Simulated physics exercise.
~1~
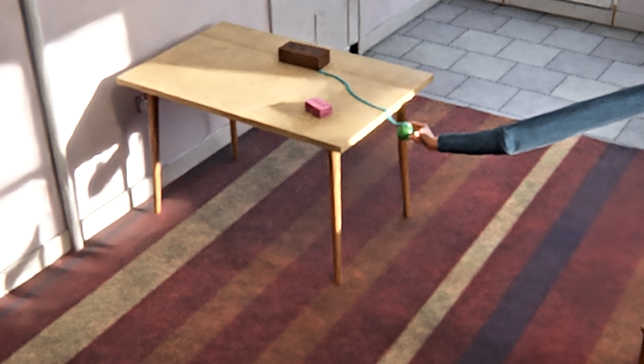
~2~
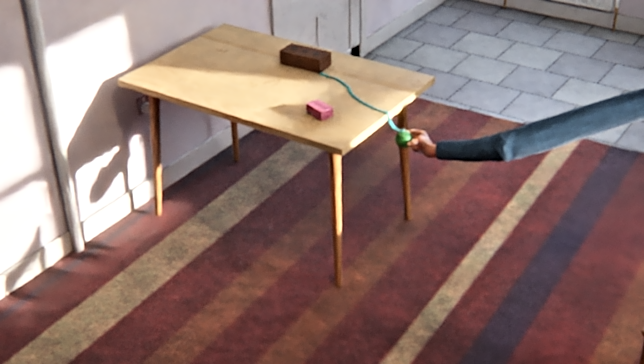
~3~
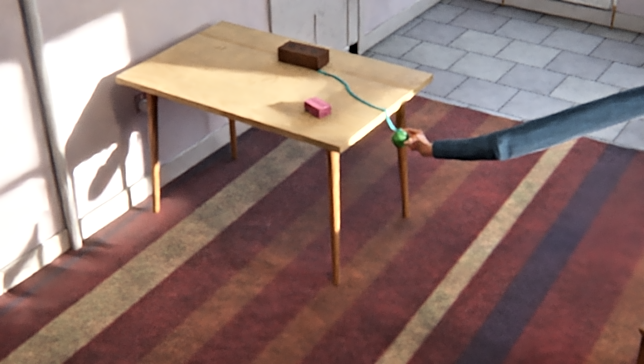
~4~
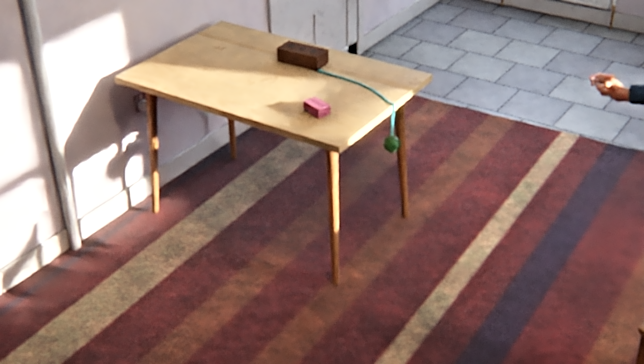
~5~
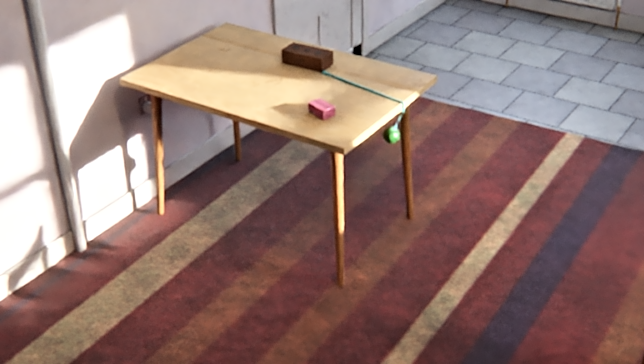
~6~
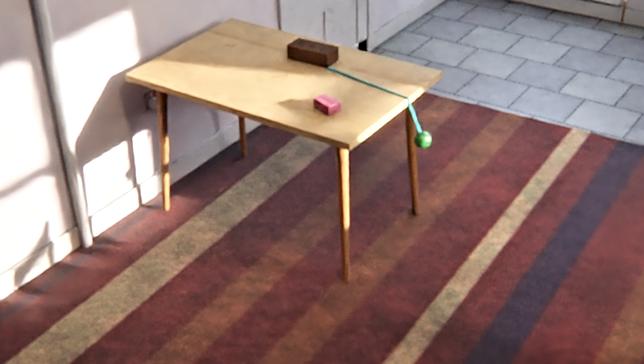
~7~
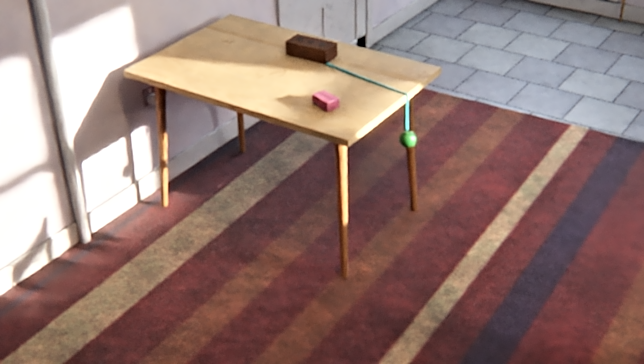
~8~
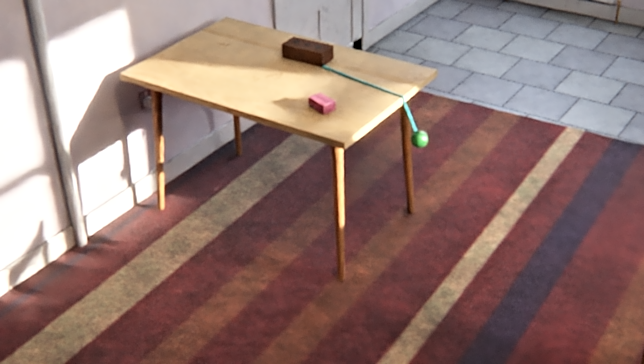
At first, a hand reaching in from the right holds a small green apple just off the end of a wooden table, with a teal ribbon running from it across the top to a dark brown brick. A pink box sits nearby on the tabletop. The hand lowers the apple slightly, then lets go and draws back out of view. The apple stays hanging from the ribbon below the table's edge, swinging gently to and fro. It ends up still dangling above the striped carpet, while the brick and the pink box remain in place.
